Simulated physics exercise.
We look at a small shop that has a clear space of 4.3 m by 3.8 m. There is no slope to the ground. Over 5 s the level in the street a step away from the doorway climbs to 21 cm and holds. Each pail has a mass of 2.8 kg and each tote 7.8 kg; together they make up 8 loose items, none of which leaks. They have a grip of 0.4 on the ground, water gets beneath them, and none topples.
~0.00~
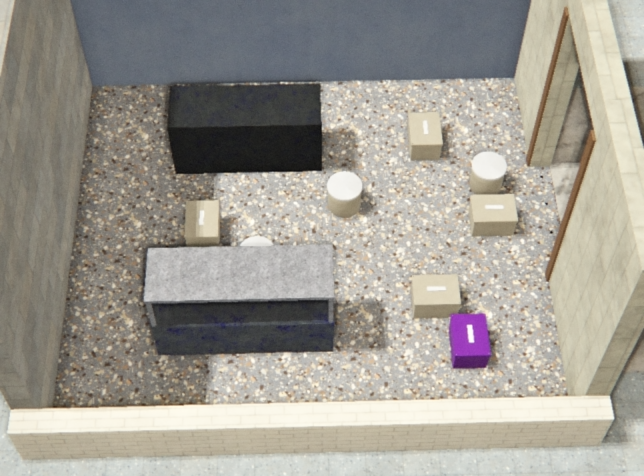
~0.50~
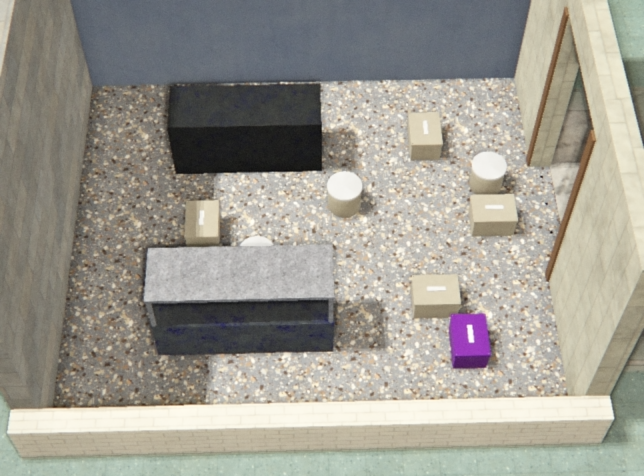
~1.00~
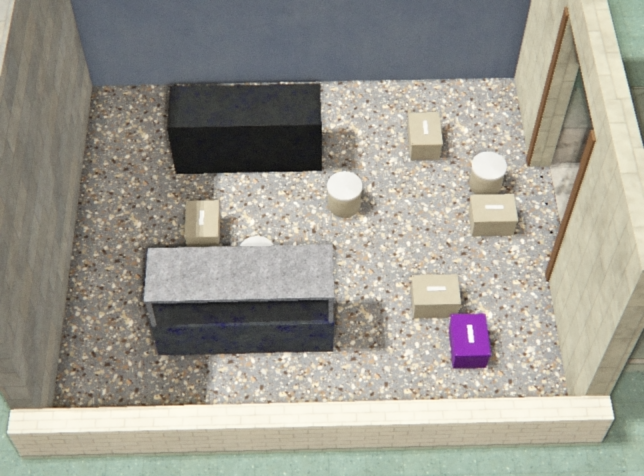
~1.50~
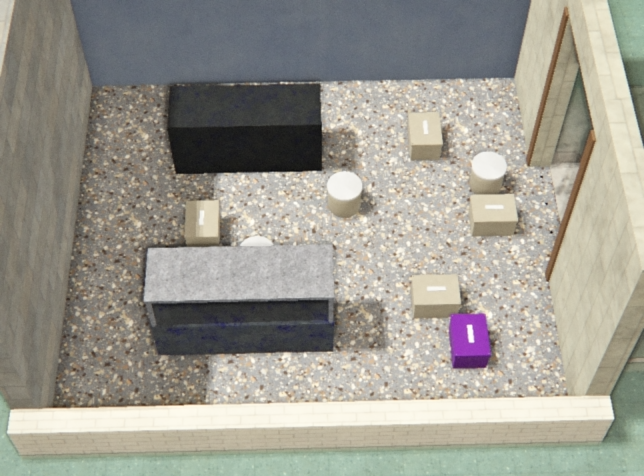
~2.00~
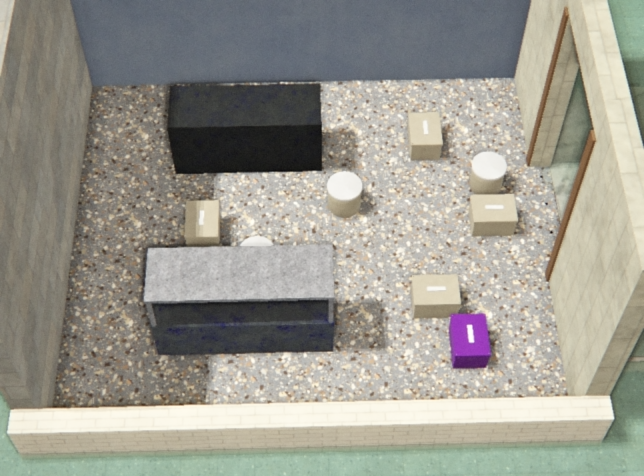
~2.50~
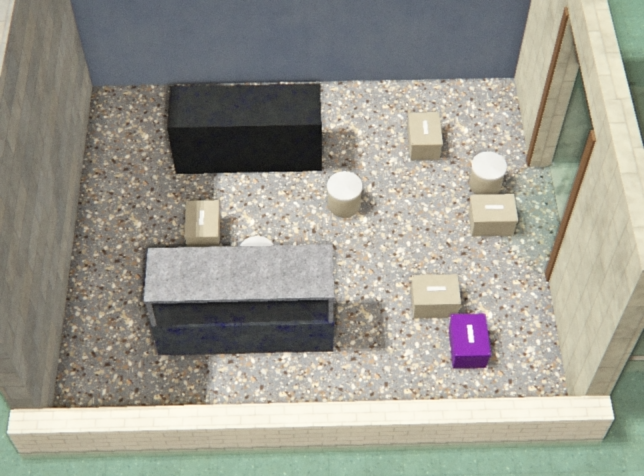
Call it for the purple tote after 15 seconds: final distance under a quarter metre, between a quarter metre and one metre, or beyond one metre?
Between a quarter metre and one metre.
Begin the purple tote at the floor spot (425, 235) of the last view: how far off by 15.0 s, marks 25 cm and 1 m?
Here it heads a good way off.
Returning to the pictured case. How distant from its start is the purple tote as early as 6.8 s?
Roughly 0 cm by then.
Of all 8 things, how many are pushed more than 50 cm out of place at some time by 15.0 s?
7.
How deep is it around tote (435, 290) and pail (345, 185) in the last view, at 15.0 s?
Close to 11 and 11 centimetres.
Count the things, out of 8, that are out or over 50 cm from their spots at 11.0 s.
Answer: 7.
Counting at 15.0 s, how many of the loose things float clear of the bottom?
Tally: 8 of them.
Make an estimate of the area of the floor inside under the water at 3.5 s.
I'd put it close to 1.5 m2.
After 3.5 s the purple tote is near (471, 335), 0.0 m from its start, aground; 0 afloat.
After 6.8 s the purple tote is near (471, 335), 0.0 m from its start, aground; 1 afloat.
After 11.0 s the purple tote is near (471, 335), 0.0 m from its start, aground; 5 afloat.
After 15.0 s the purple tote is near (454, 294), 0.4 m from its start, afloat; 8 afloat.
